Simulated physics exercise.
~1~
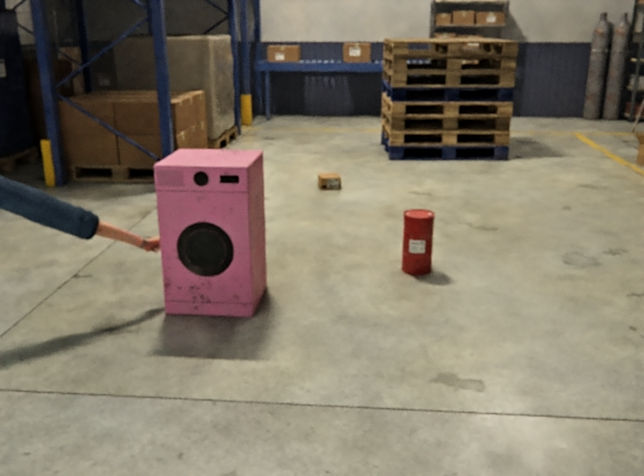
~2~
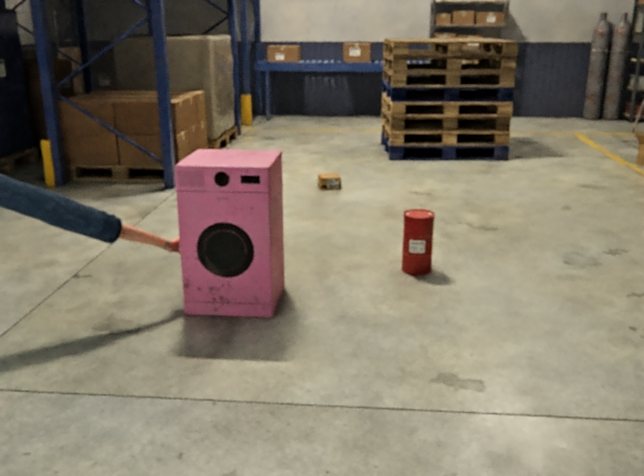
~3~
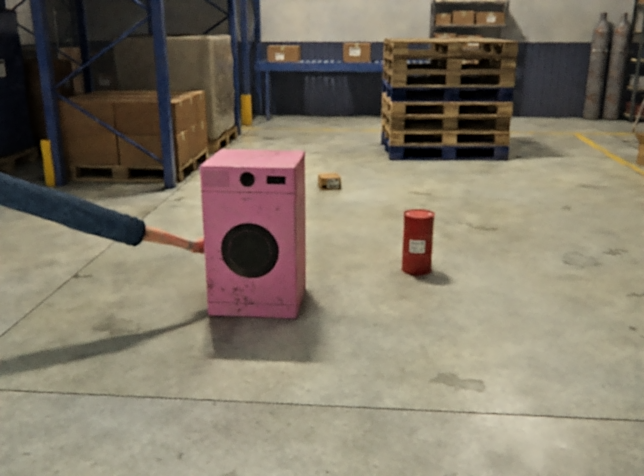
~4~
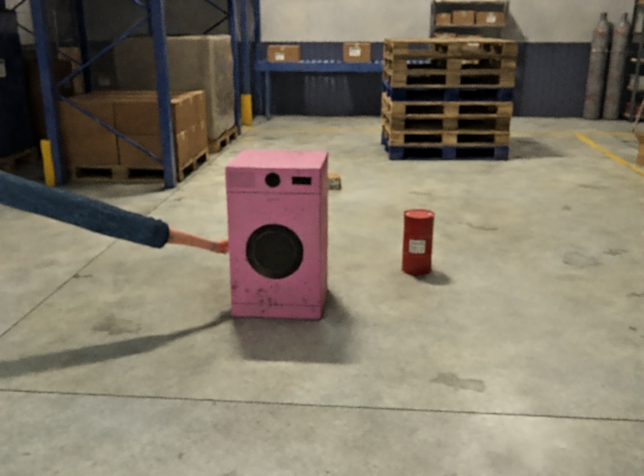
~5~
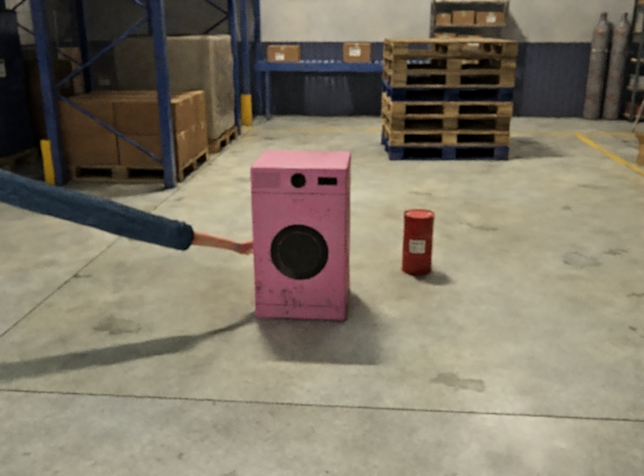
Warehouse floor with a pointing hand pushing a pink washing machine steadily right, the machine staying upright near a still red canister.
